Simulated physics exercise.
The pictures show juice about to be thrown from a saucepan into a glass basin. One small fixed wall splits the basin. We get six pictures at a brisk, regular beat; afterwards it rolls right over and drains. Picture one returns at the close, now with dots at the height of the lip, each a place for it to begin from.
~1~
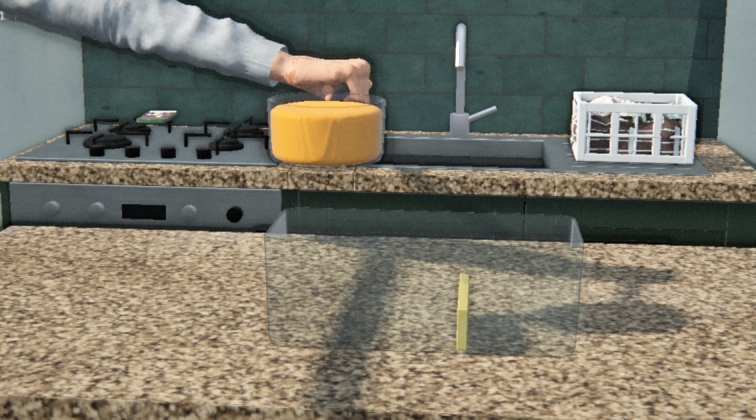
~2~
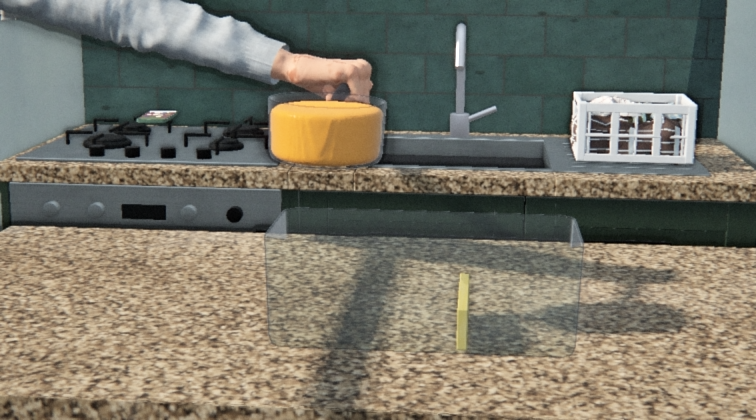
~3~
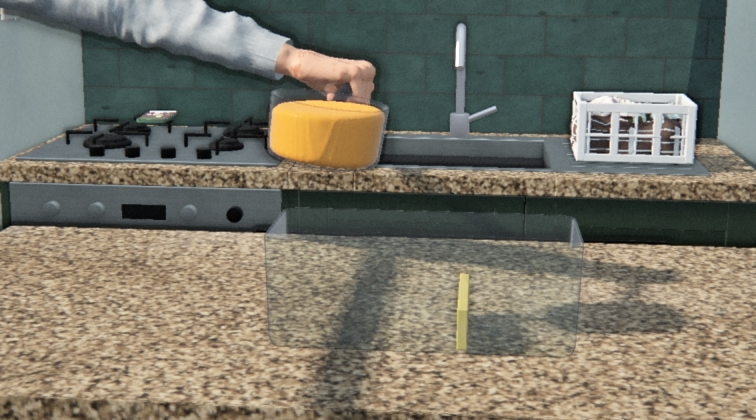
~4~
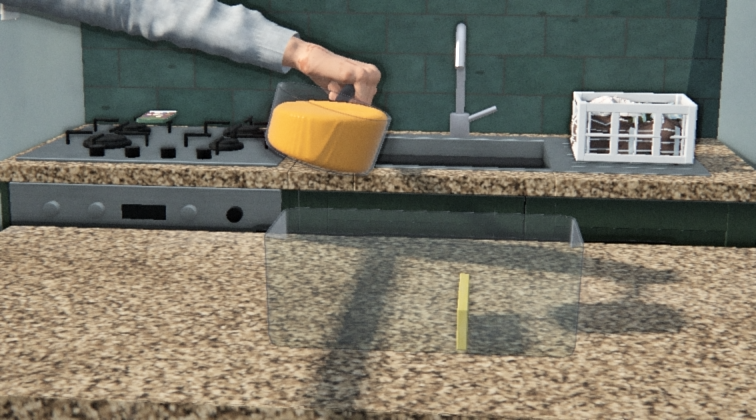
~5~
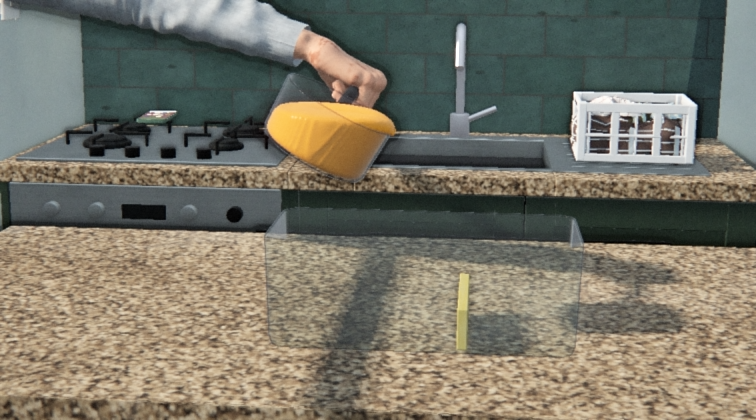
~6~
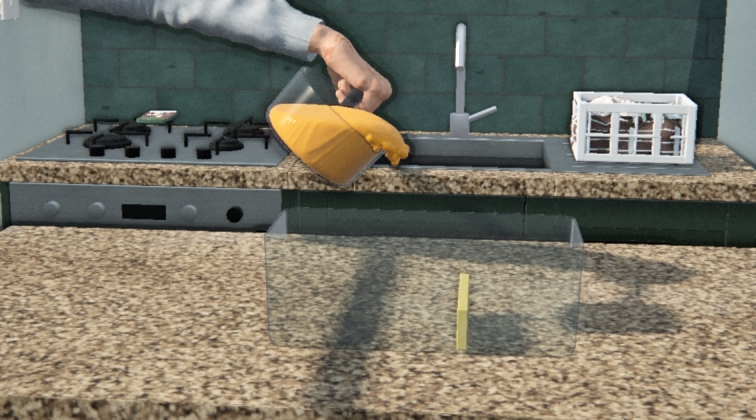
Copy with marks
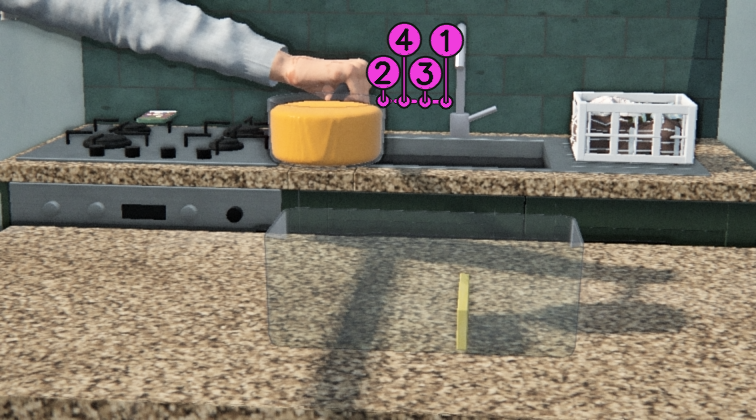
Orange juice in a clear saucepan tilting rightward in a person's hand, then starting to run over the lip above a kitchen counter.
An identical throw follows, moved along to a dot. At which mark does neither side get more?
Place 3 does it best.
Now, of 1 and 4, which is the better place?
The answer is 1.
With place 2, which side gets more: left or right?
The left side.
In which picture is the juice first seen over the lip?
In picture 5.
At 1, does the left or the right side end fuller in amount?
The right one.
On the marked copy, 1 at (446, 102); 2 at (383, 100); 3 at (425, 101); 4 at (404, 101).
Choosing 1, about 30 % ends left of the wall and 69 % right of it.
Choosing 2, about 91 % ends left of the wall and 7 % right of it.
Choosing 3, about 52 % ends left of the wall and 46 % right of it.
Choosing 4, about 76 % ends left of the wall and 21 % right of it; 3 % is lost outside.
